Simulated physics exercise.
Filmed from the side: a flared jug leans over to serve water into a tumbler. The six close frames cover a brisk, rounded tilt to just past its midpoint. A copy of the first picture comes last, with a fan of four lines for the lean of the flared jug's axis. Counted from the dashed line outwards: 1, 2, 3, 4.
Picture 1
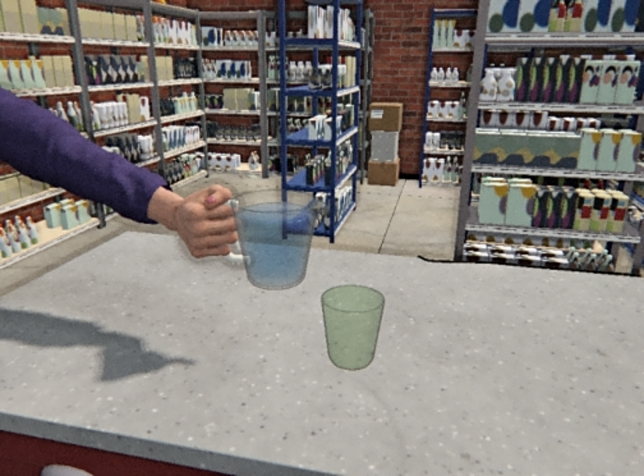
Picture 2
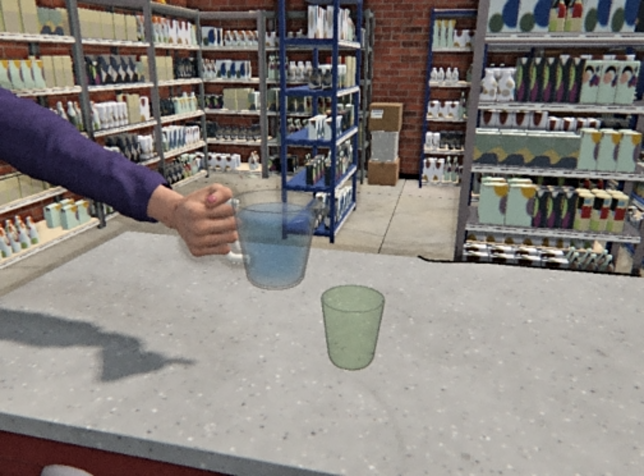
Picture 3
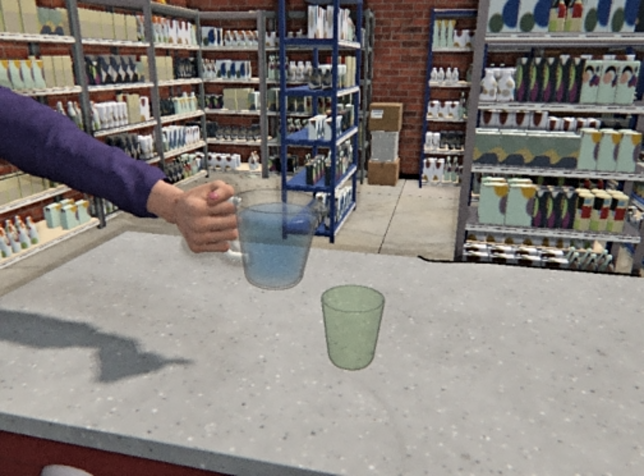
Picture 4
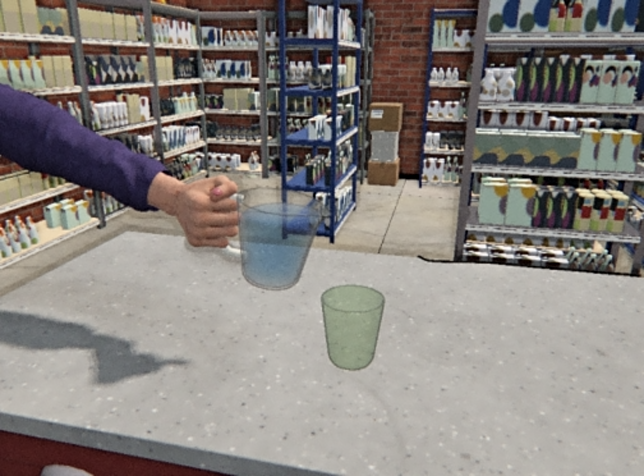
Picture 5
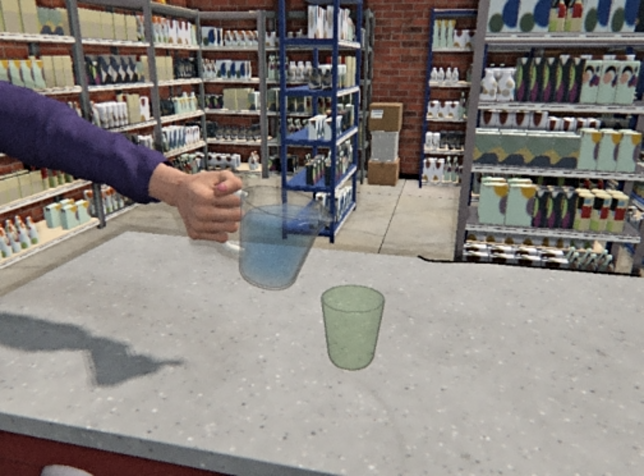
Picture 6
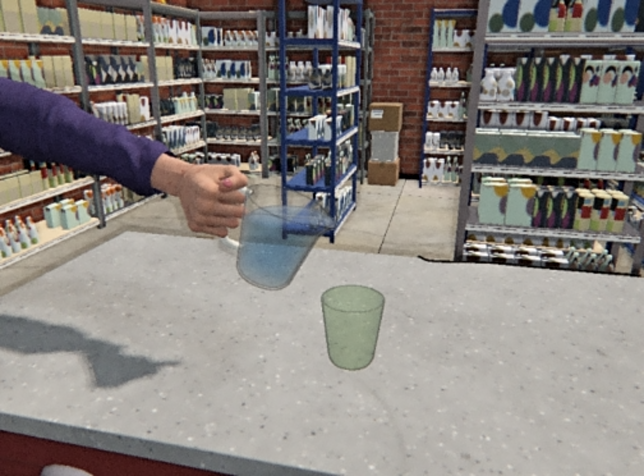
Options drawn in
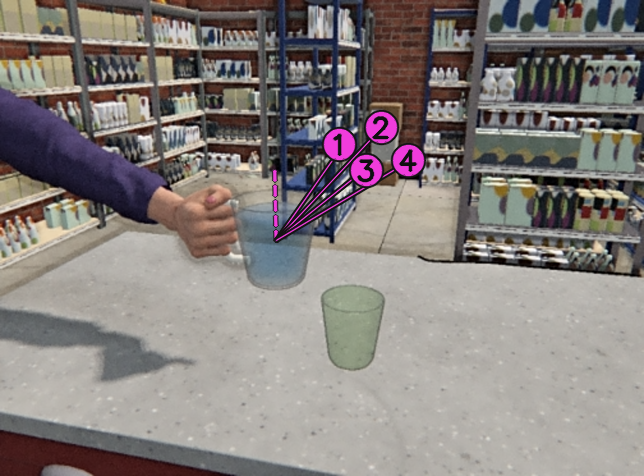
A hand in a purple sleeve holds a clear, flared jug of blue-tinted water upright above a pale speckled counter, left of a green tumbler, with stocked shelves behind. The hand then gradually tilts the jug rightward, and the water shifts until it reaches the lip.
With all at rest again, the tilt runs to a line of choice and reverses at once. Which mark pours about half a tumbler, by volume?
2.
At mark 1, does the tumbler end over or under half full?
Under.
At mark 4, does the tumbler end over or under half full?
Over.
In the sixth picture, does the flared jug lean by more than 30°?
No, it does not.
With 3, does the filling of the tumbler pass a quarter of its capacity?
Yes, clearly.
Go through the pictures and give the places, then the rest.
The first frame shows upright, lip at (324, 206); rim of the tumbler round (353, 298); nothing has left yet.
The second frame shows upright, lip at (325, 207); nothing has left yet.
The third frame shows tipped about 4°, lip at (327, 210); nothing has left yet.
The fourth frame shows tipped about 9°, lip at (329, 214); nothing has left yet.
The fifth frame shows tipped about 14°, lip at (332, 220); nothing has left yet.
The sixth frame shows tipped about 20°, lip at (334, 226); water is over the lip, down to (334, 226).
On the marked copy, 1 at (332, 160); 2 at (370, 139); 3 at (351, 179); 4 at (394, 169).
Choosing 1, the tumbler ends with about 32 % of what it can hold.
Choosing 2, the tumbler ends with about 49 % of what it can hold.
Choosing 3, the tumbler ends with about 67 % of what it can hold.
Choosing 4, the tumbler ends with about 74 % of what it can hold; 8 % of the water is spilt.
